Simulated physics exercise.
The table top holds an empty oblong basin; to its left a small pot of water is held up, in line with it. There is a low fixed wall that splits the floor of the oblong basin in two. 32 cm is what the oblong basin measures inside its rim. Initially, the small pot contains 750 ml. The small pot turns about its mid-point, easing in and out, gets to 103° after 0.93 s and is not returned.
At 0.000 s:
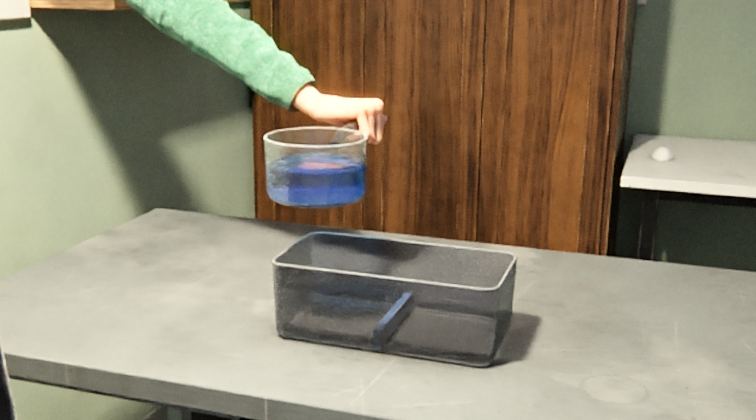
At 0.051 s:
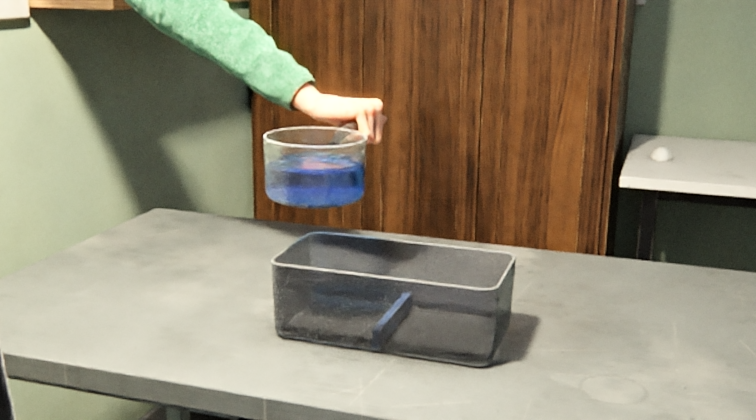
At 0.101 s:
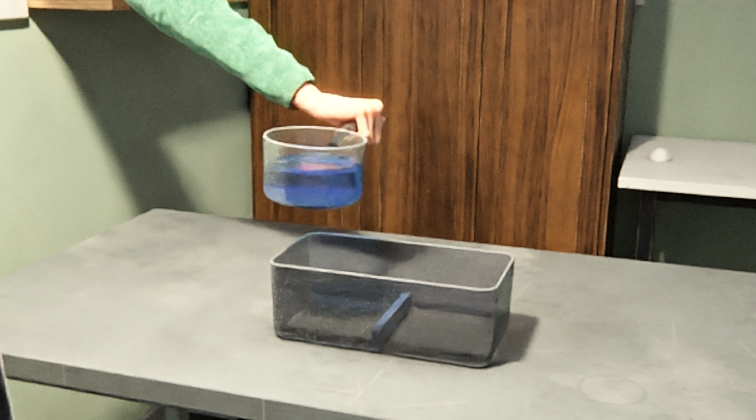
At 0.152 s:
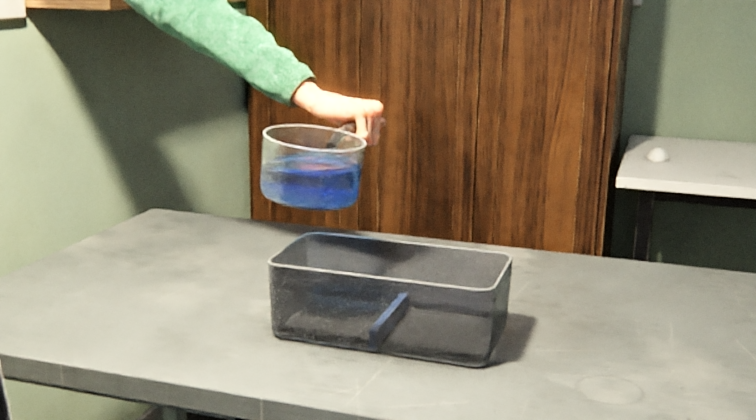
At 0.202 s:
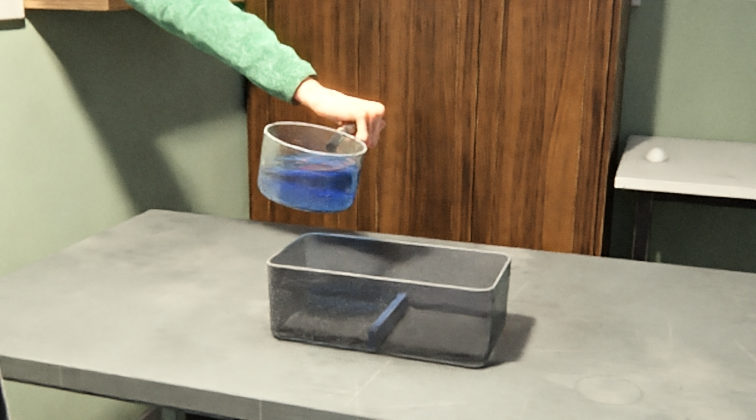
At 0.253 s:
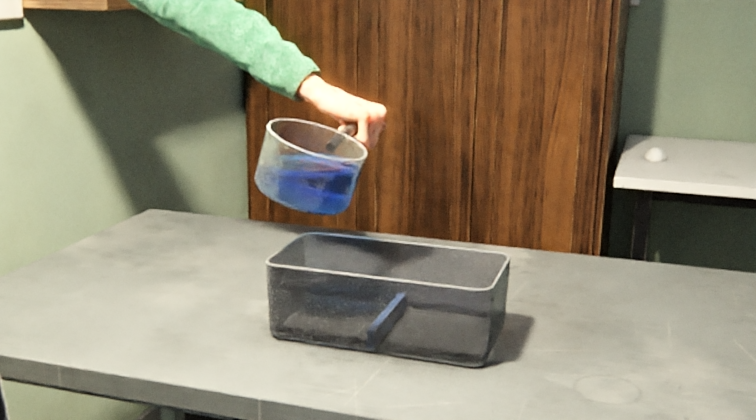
A hand in a green sleeve slowly tilting a small clear pot of blue water rightward above an empty oblong basin.
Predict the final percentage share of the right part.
Right part: About 53 %.
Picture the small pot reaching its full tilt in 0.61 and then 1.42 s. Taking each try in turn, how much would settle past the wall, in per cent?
45 and 60 %.
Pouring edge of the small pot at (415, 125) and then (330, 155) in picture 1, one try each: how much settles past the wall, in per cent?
Roughly 85 per cent the first time and 20 per cent the second.
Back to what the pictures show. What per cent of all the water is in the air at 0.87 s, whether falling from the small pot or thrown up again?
Roughly 10 %.
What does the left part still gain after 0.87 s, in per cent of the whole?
Close to 26% of the whole.
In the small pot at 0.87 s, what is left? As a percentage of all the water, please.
Near 18 percent, more or less.
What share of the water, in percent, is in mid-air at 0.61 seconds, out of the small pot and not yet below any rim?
28 per cent.
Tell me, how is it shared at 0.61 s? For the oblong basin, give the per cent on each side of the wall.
About 1 % left, 4 % right.
Then, 0.61 s in, the tilt is 75° and 67 per cent is still to pour, 1 is left of the wall and 4 right of it.
Then, 0.87 s in, the tilt is 102° and 17 per cent is still to pour, 21 is left of the wall and 51 right of it.
Then, 1.14 s in, the tilt is 103° and 2 per cent is still to pour, 43 is left of the wall and 52 right of it.
Then, 1.43 s in, the tilt is 103° and 0 per cent is still to pour, 47 is left of the wall and 53 right of it.
Finally, 47 per cent lies left of the wall, 53 right of it and 0 outside.
